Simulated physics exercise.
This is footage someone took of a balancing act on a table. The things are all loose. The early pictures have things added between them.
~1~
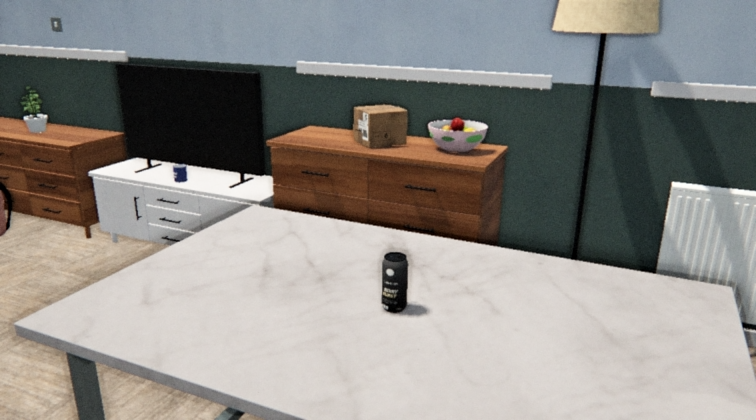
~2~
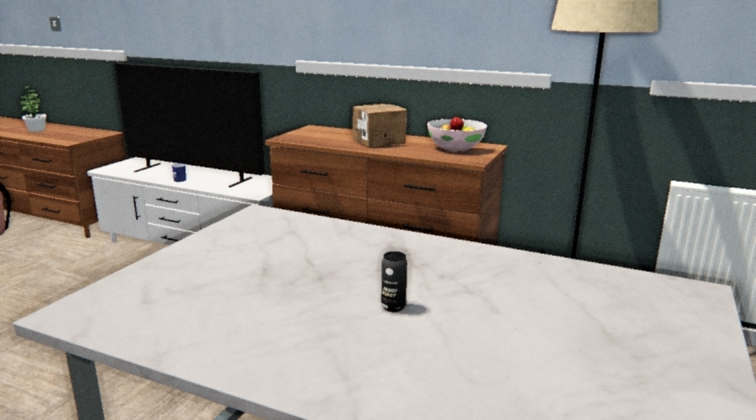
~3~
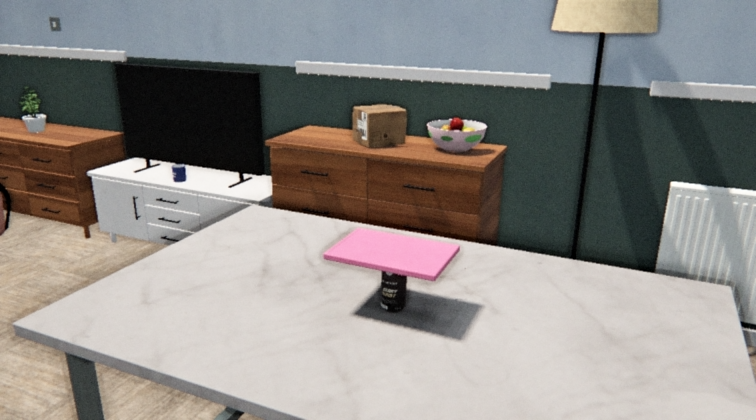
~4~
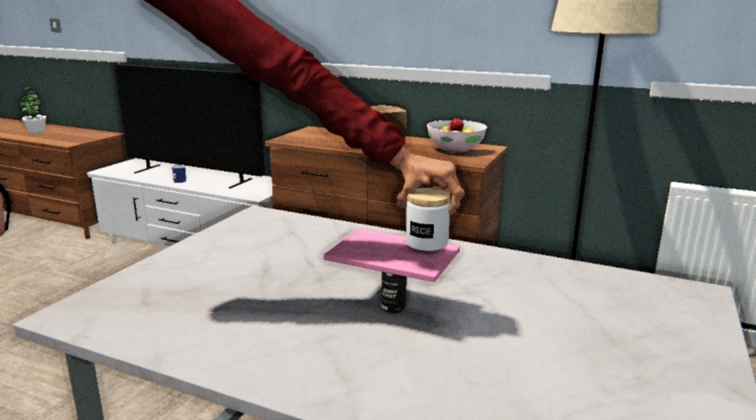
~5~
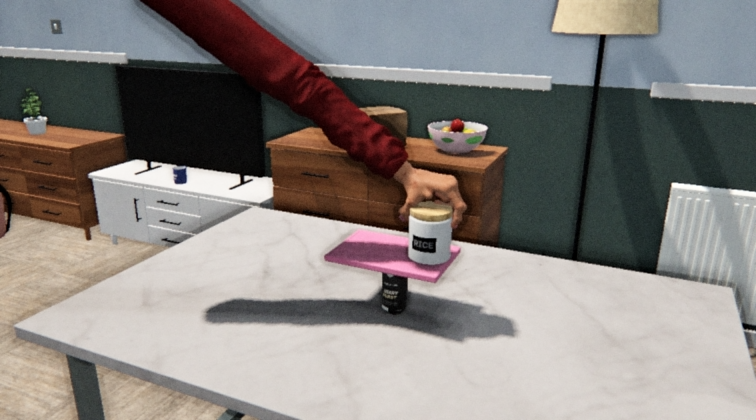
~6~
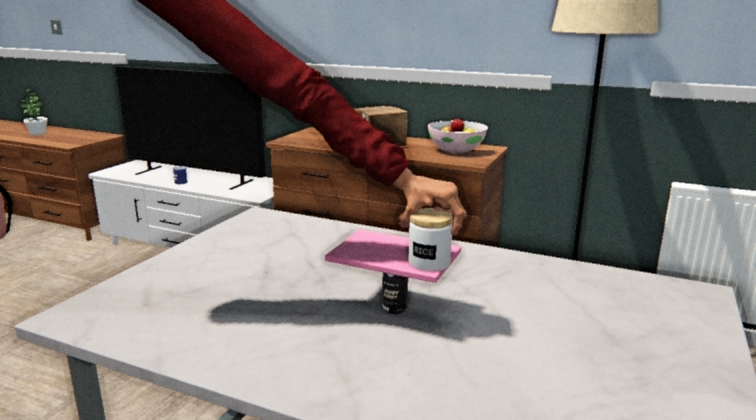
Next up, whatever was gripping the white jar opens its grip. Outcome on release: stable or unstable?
Unstable.
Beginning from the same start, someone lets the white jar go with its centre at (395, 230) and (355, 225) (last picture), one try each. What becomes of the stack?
The stack remains upright with the first try and topples over with the second.
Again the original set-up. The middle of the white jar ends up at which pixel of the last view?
The object finishes somewhere near (482, 337).
Then, 0.30 s later than the last frame, white jar now fallen; pink lid tilted by 48°.
Then, 0.50 s later than the last frame, pink lid on its side.
Then, 0.60 s later than the last frame, white jar resting near (488, 332).
Then, 0.90 s later than the last frame, pink lid now fallen.
When it is over, fallen, white jar and pink lid; black can as before. End places, in pixels of the last picture, white jar near (482, 337). The stack comes apart.
